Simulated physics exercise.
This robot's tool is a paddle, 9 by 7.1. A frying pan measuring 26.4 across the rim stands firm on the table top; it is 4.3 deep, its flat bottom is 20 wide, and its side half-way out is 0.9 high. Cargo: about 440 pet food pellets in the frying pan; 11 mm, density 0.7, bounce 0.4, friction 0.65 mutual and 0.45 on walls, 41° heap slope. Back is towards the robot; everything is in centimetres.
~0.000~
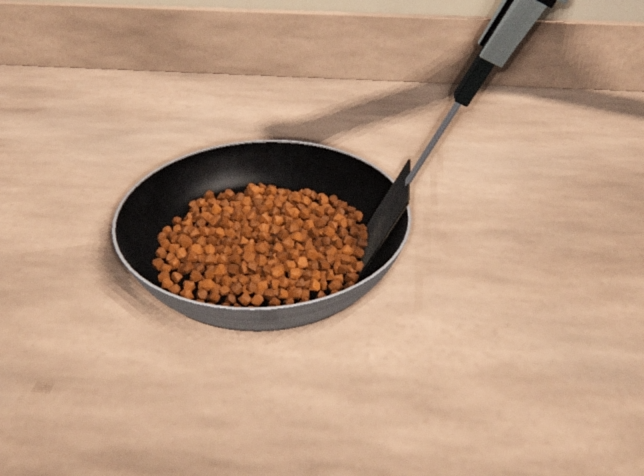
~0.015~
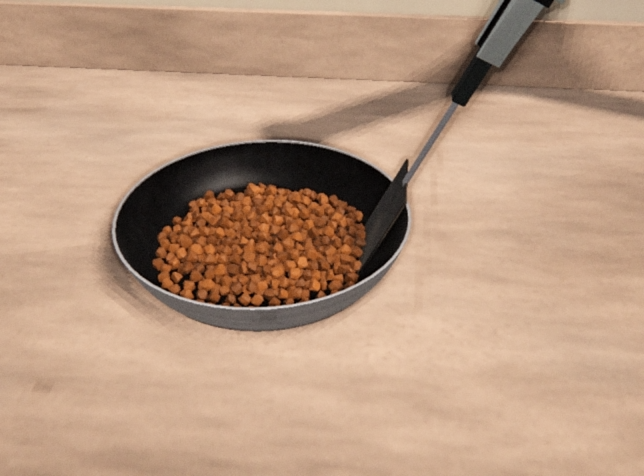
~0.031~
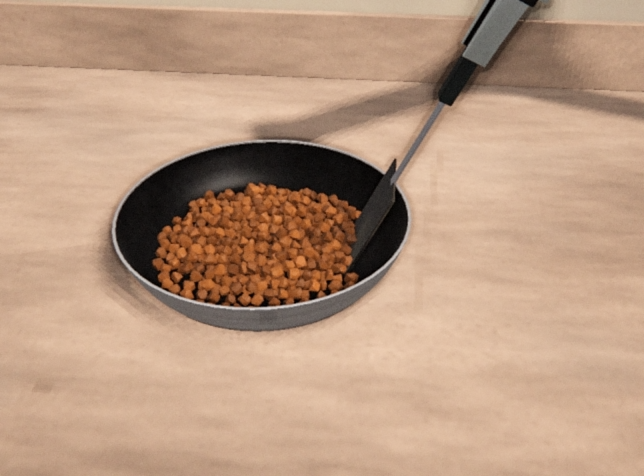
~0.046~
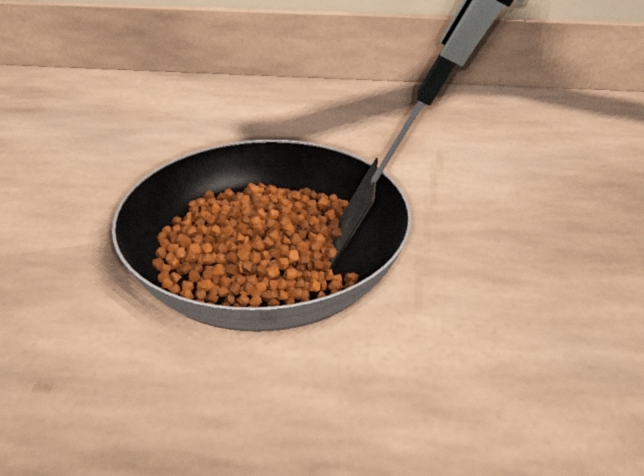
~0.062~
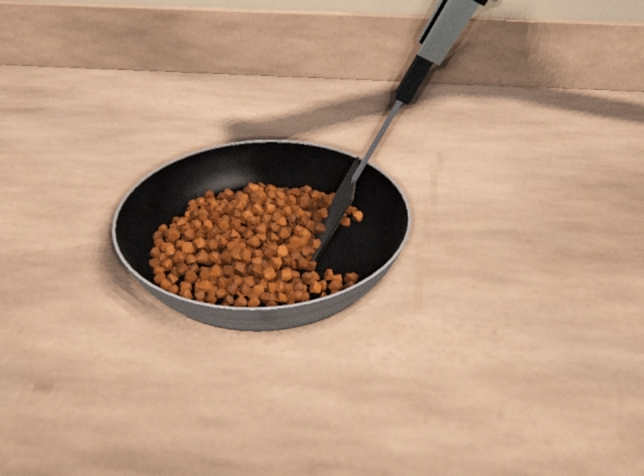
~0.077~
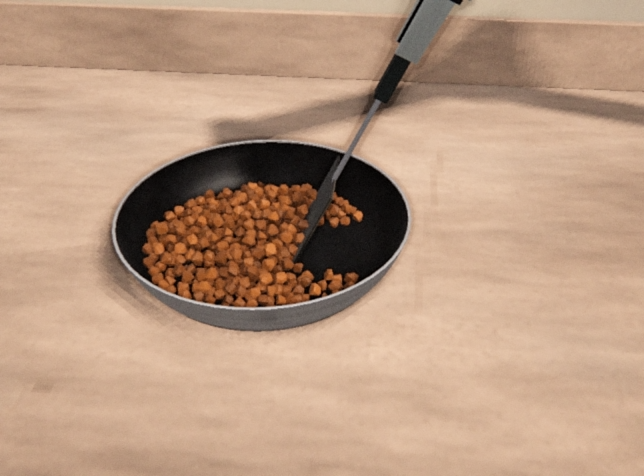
A black frying pan with a grey outer side sits on a pale, wood-toned table top, seen from above at an angle by a still camera. It holds a heap of orange-brown pet food pellets, with a dark paddle on a grey and black handle slanting in from the upper right. The paddle shifts slightly, then sweeps left from the pan's right side, pushing pellets leftward and leaving some behind it.
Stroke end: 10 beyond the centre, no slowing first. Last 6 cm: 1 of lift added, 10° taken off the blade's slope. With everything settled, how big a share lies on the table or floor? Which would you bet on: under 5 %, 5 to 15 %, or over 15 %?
I would bet on over 15 %.
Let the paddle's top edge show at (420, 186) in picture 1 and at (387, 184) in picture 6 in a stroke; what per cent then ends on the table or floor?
About 10 per cent.
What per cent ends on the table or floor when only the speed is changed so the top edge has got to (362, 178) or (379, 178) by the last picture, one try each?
First try around 15 %, second try around 10 %.
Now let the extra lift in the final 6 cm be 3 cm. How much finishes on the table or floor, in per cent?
Some 20 in a hundred.
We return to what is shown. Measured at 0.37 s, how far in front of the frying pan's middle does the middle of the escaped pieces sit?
Roughly 18 centimetres ahead.
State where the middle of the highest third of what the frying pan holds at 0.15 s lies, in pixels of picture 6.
Roughly pixel (189, 221).
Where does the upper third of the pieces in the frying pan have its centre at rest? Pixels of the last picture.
It is centred near (172, 222).
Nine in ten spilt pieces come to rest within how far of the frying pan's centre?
Roughly 30 cm.
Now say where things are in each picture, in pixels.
In the first frame, paddle top edge at (409, 180), sloping 65°; upper third of the load around (265, 231), from x 160 to 360, top at y 185; 439 in the frying pan.
In the second frame, paddle top edge at (407, 180), sloping 65°; upper third of the load around (265, 231), from x 160 to 360, top at y 185.
In the third frame, paddle top edge at (395, 179), sloping 65°; upper third of the load around (271, 232), from x 160 to 355, top at y 185.
In the fourth frame, paddle top edge at (375, 178), sloping 65°; upper third of the load around (270, 230), from x 160 to 355, top at y 185.
In the fifth frame, paddle top edge at (355, 177), sloping 65°; upper third of the load around (262, 227), from x 155 to 355, top at y 185.
In the sixth frame, paddle top edge at (336, 176), sloping 65°; upper third of the load around (257, 224), from x 145 to 355, top at y 185; 439 in the frying pan.
By 0.11 s, sloping 65°, highest piece 6 above the table; 439 in the frying pan.
By 0.15 s, sloping 62°, highest piece 5 above the table; 439 in the frying pan.
By 0.37 s, sloping 55°, highest piece 12 above the table; 344 in the frying pan, 63 on the table or floor, 32 on the blade or in flight.
By 1.42 s, sloping 55°, highest piece 5 above the table; 343 in the frying pan, 96 on the table or floor.
Final count, 343 in the frying pan, 96 on the table or floor. That is 22 % on the table or floor.
